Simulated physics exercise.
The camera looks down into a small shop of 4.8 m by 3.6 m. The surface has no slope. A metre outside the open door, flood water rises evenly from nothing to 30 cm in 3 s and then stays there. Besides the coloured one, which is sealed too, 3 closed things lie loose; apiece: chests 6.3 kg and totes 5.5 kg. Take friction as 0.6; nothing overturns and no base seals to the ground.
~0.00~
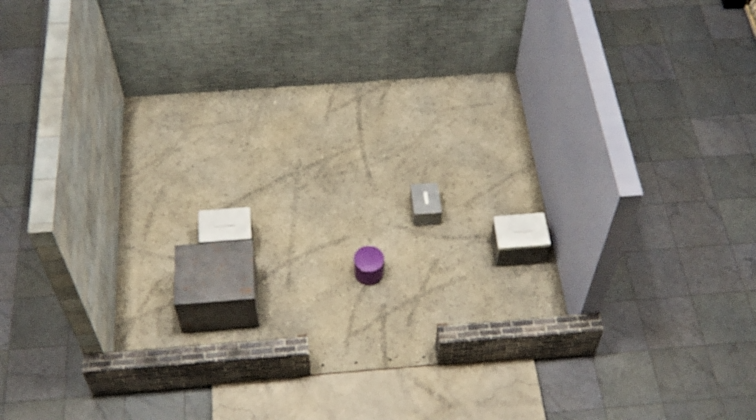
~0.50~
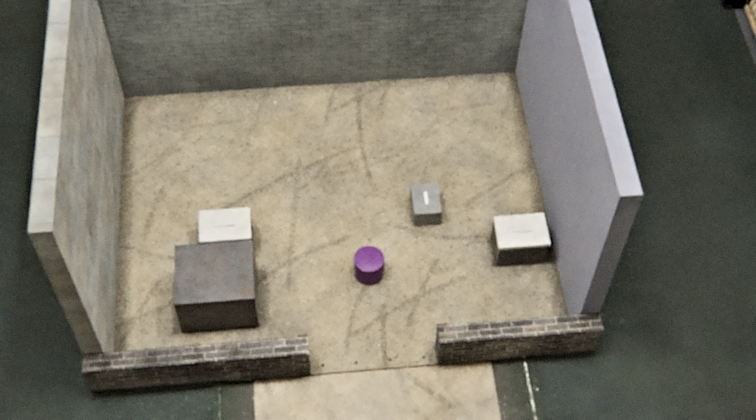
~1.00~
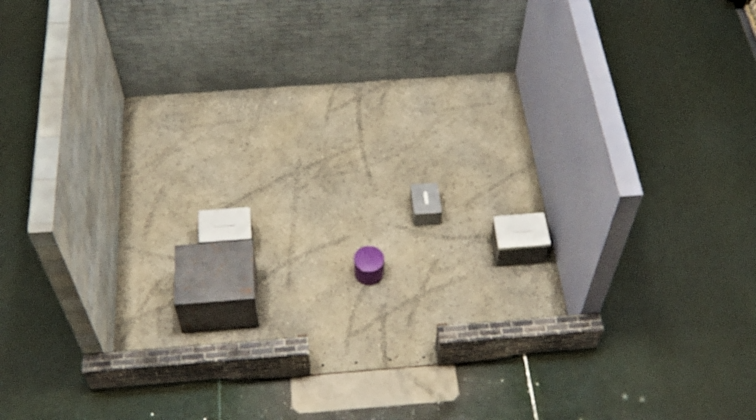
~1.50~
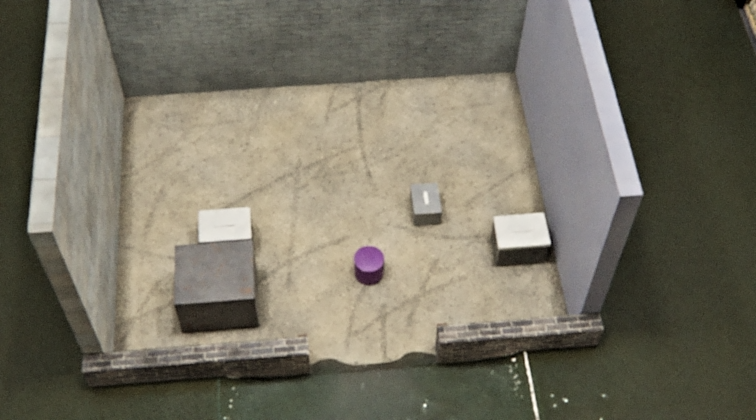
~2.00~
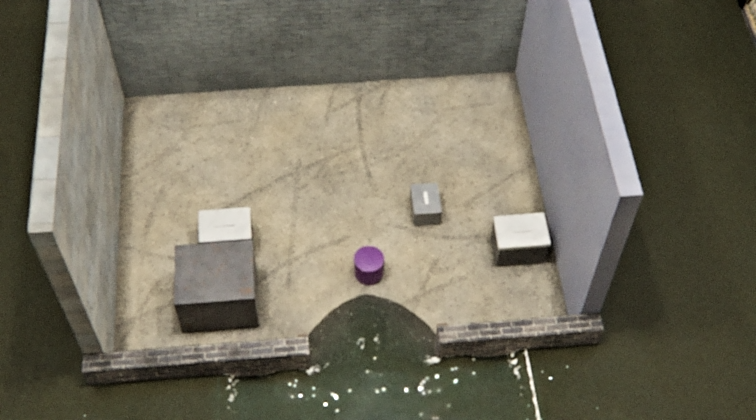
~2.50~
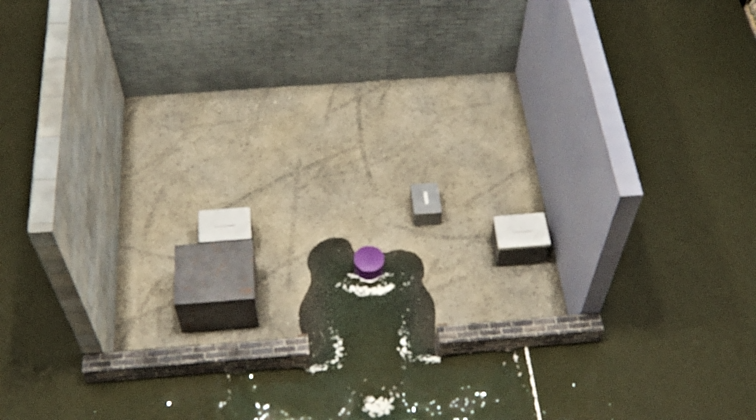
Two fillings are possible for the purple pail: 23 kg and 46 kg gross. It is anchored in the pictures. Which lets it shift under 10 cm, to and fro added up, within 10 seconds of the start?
For it, only the higher weight holds it.
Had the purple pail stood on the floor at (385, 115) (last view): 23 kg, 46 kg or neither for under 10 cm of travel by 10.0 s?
The smaller is enough.
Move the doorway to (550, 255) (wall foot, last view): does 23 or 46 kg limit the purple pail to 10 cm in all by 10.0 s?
In that case the lower weight is enough.
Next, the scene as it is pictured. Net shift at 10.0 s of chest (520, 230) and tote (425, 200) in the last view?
In turn: 60 cm, 20 cm.
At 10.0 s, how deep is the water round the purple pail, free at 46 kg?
Roughly 17 cm.
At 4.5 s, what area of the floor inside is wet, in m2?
About 14 m2.
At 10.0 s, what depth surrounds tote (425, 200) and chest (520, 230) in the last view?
About 10 and 7 cm.
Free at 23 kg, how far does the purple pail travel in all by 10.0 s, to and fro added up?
Some 30 cm in all.
After 3.5 s the purple pail would be 6 cm from its start with 23 kg and 0 cm from its start with 46 kg; 12 cm of water round it then.
After 4.5 s the purple pail would be 28 cm from its start with 23 kg and 0 cm from its start with 46 kg; 11 cm of water round it then.
After 7.0 s the purple pail would be 28 cm from its start with 23 kg and 0 cm from its start with 46 kg; 11 cm of water round it then.
After 10.0 s the purple pail would be 28 cm from its start with 23 kg and 0 cm from its start with 46 kg; 17 cm of water round it then.
